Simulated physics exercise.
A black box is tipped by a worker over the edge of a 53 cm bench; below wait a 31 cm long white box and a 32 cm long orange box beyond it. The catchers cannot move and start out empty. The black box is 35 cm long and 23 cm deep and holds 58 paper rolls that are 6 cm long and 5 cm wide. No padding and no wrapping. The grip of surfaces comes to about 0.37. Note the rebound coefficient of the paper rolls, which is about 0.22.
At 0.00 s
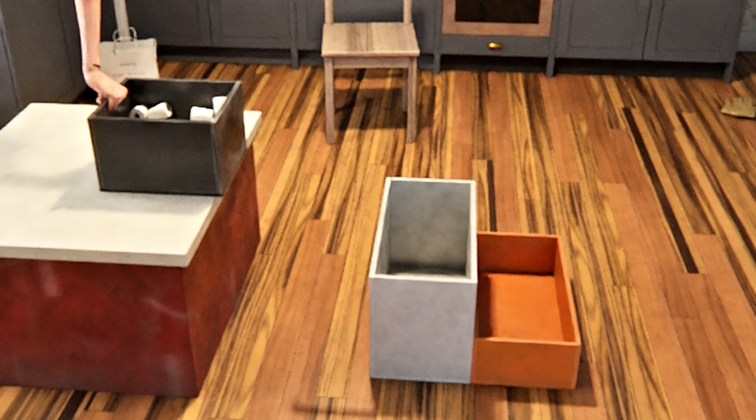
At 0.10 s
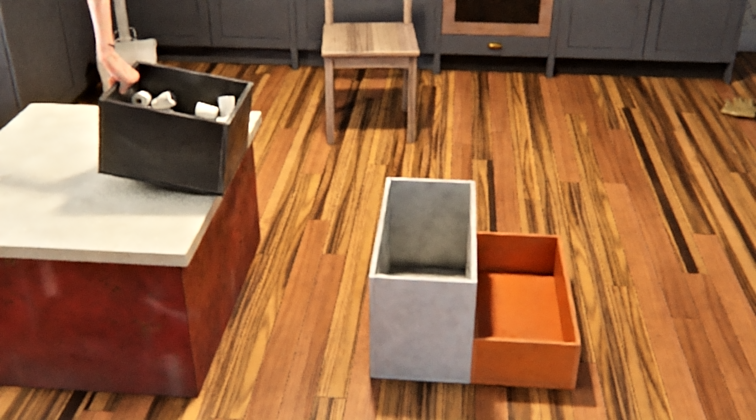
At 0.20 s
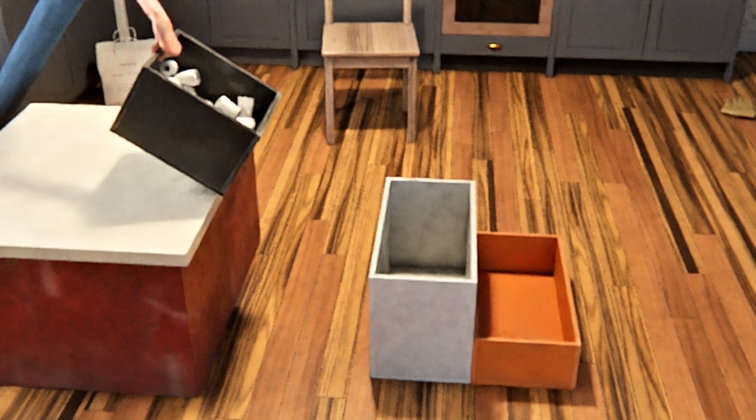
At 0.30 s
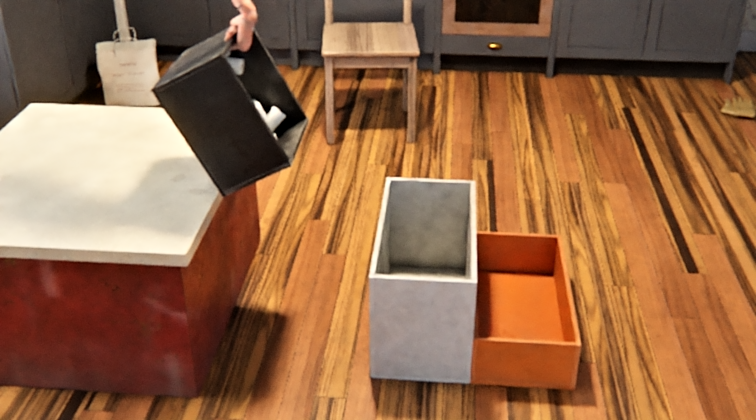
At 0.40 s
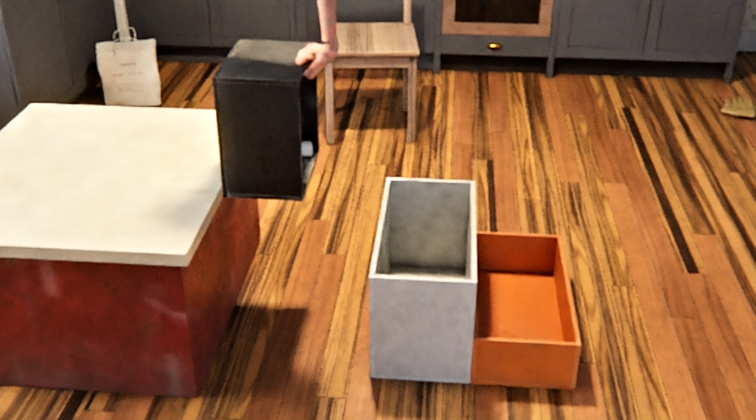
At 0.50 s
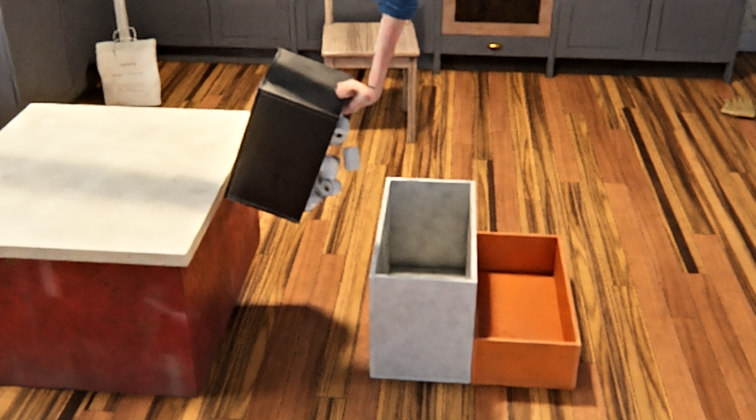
In a room with a striped wooden floor and grey cabinets, a still camera looks down from above. A black box of small white rolls sits on a pale-topped red bench at left, with a tall white box and a lower orange one on the floor, and a wooden chair behind. A hand tilts the black box rightward over the edge past upright, and several rolls slide out.
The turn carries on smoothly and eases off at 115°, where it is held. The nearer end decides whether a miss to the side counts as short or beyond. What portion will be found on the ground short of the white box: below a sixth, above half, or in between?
Short of the white box, on the ground: Above one half.
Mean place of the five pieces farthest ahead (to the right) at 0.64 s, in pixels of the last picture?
(424, 232).
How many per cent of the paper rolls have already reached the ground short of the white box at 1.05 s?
Share at that moment: About 55 %.
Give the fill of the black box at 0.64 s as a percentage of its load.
It comes to near 35 percent of it.
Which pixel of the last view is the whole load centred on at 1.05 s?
(363, 302).
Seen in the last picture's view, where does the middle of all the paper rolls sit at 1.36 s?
Estimated centre in the last picture: (365, 302).
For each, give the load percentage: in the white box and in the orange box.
Close to 30 and 0 percent respectively.
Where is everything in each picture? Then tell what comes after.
In the first frame (places track the rim corner closest to us here), black box (211, 122); white box (472, 281); tipped 0°; all still inside.
In the second frame, black box (225, 123); tipped 9°.
In the third frame, black box (257, 133); tipped 33°.
In the fourth frame, black box (290, 161); tipped 62°.
In the fifth frame, black box (303, 196); tipped 90°.
In the sixth frame, black box (301, 220); white box (472, 281); tipped 110°; 5 out.
After 0.64 s, tilt 115°; 20 still in the black box, 5 in the white box and 33 in the air.
After 0.81 s, tilt 115°; 7 still in the black box, 15 in the white box, 17 on the ground short of the white box and 19 in the air.
After 1.05 s, tilt 115°; 1 still in the black box, 16 in the white box, 32 on the ground short of the white box and 9 in the air.
Final count (at 1.36 s), 16 in the white box and 42 on the ground short of the white box. Asked share, 42 of 58, 72 per cent.
